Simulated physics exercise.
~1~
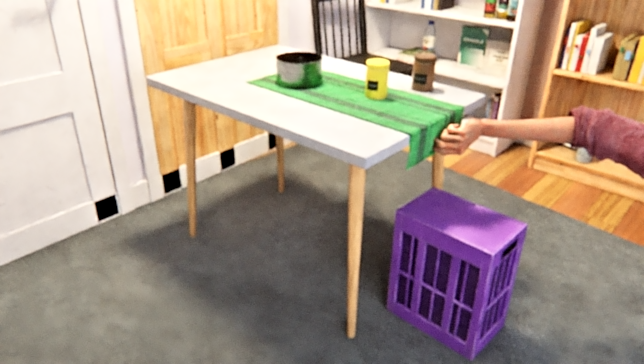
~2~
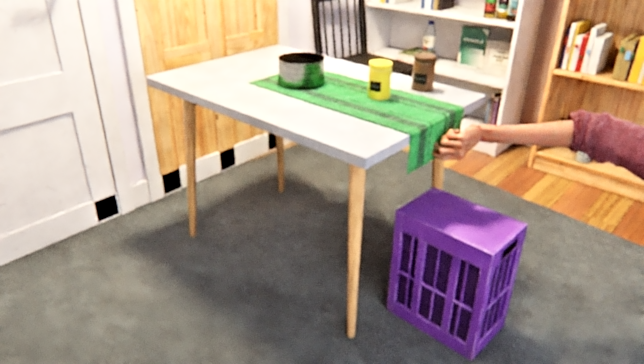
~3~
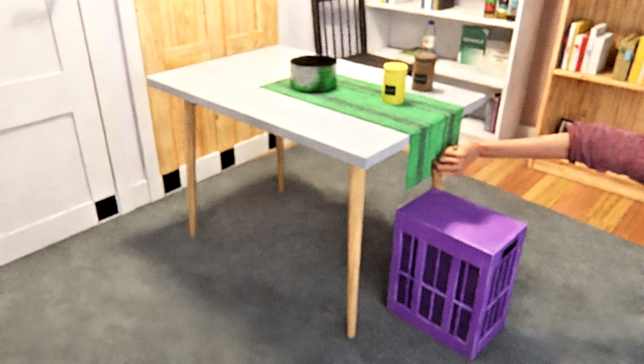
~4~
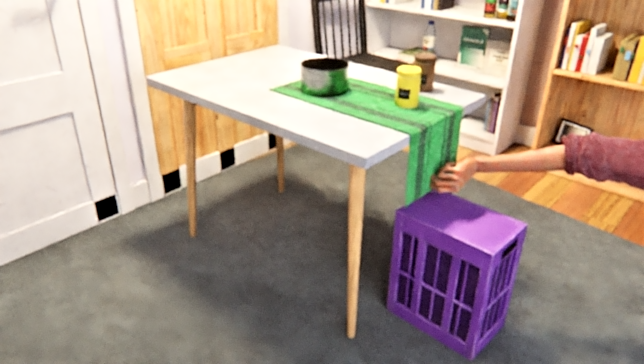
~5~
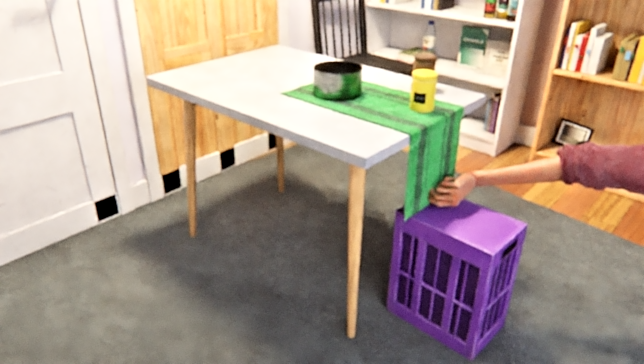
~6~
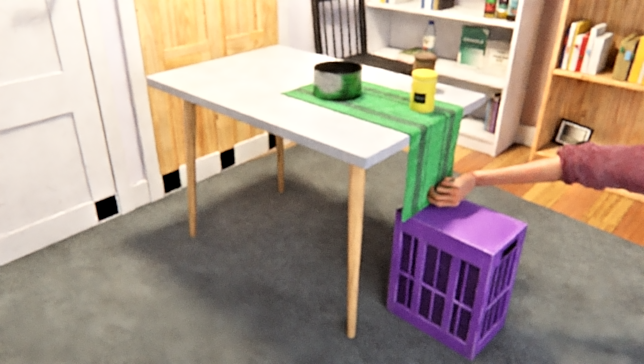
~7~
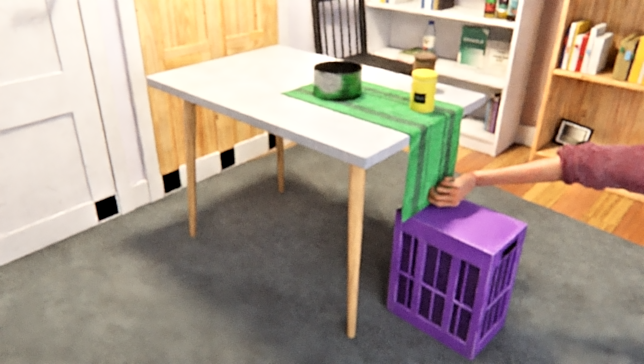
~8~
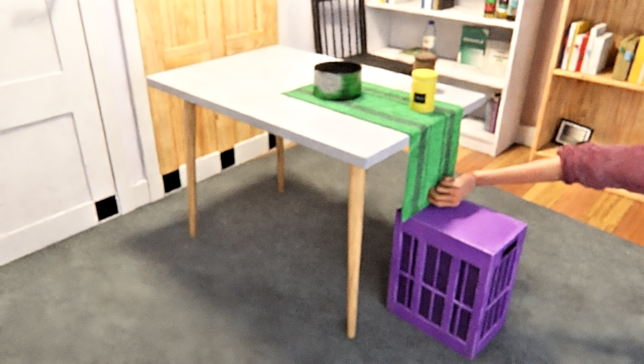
A green cloth runs across the corner of a white table, its end held by a hand reaching in from the right above a purple crate, seen from a fixed, slightly raised view of a room with shelves behind. A dark pot and a yellow jar sit on the cloth, with a brown jar near them. After a brief pause, the hand draws the cloth down, and the pot and yellow jar slide right with it while the brown jar stays put. The hem reaches the crate and the hand stops. Both jars and the pot remain on the table, the yellow jar upright.
